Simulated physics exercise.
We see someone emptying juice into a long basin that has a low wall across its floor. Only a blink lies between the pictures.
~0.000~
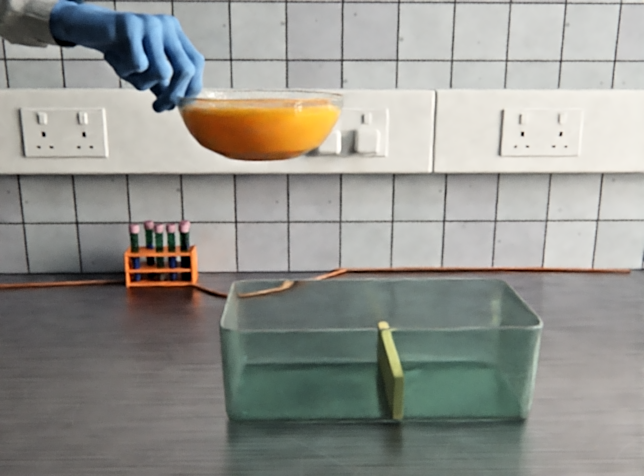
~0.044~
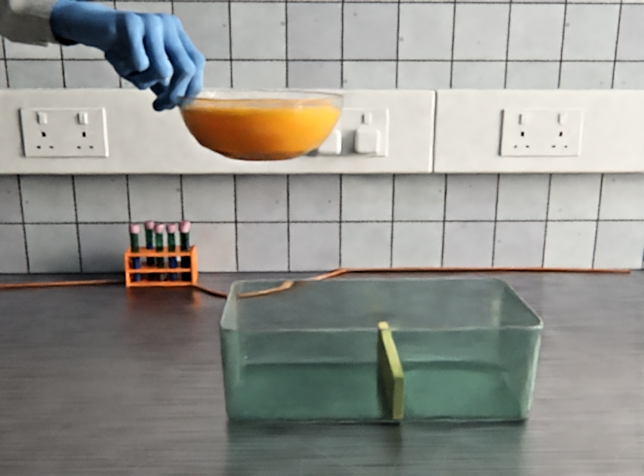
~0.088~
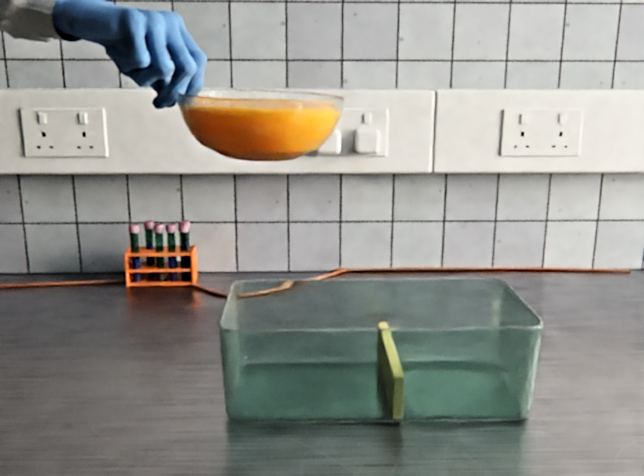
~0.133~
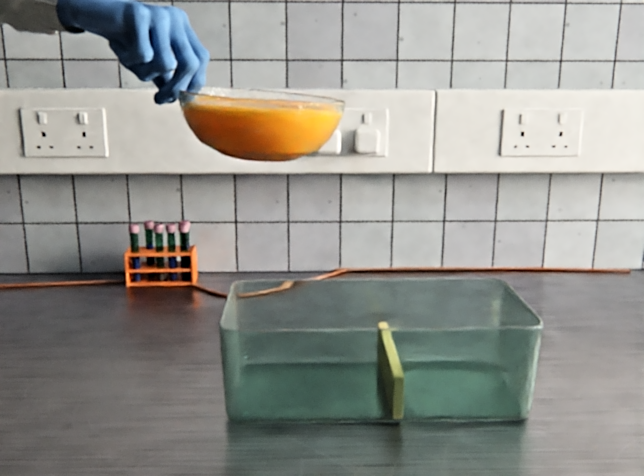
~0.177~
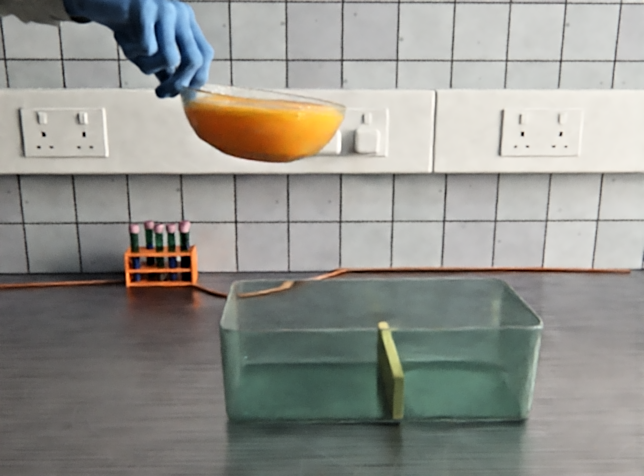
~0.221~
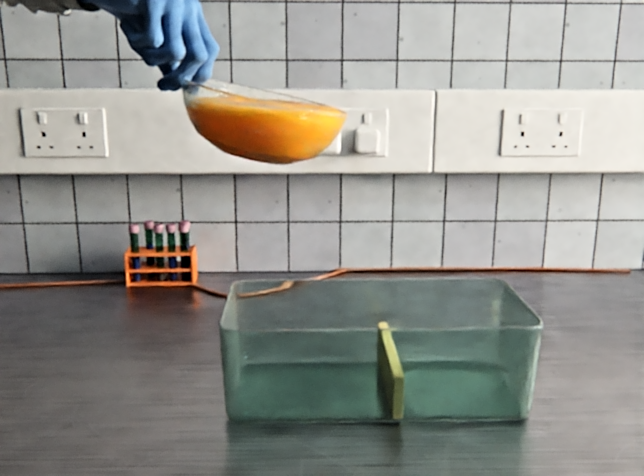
Above a long clear basin, a blue-gloved hand slowly tilts a glass bowl of orange juice rightward.
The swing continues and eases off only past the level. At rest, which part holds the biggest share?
The right-hand section gets the most.
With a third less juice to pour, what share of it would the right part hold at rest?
About 50 per cent.
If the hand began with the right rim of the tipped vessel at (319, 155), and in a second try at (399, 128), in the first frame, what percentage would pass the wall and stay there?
Near 25 % and 85 %.
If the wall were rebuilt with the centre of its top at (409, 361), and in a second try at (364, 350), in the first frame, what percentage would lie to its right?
About 45 and 75 per cent.
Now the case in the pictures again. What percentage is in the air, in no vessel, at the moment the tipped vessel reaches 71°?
Close to 55 per cent.
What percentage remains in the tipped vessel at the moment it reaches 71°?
It comes to 25 per cent or so.
By 0.61 s the tilt is 71° and 26 per cent is still to pour, 2 is left of the wall and 17 right of it.
By 0.89 s the tilt is 104° and 0 per cent is still to pour, 31 is left of the wall and 63 right of it.
By 1.19 s the tilt is 108° and 0 per cent is still to pour, 35 is left of the wall and 63 right of it.
By 1.51 s the tilt is 108° and 0 per cent is still to pour, 35 is left of the wall and 63 right of it.
At rest 35 per cent lies left of the wall, 64 right of it and 2 outside.
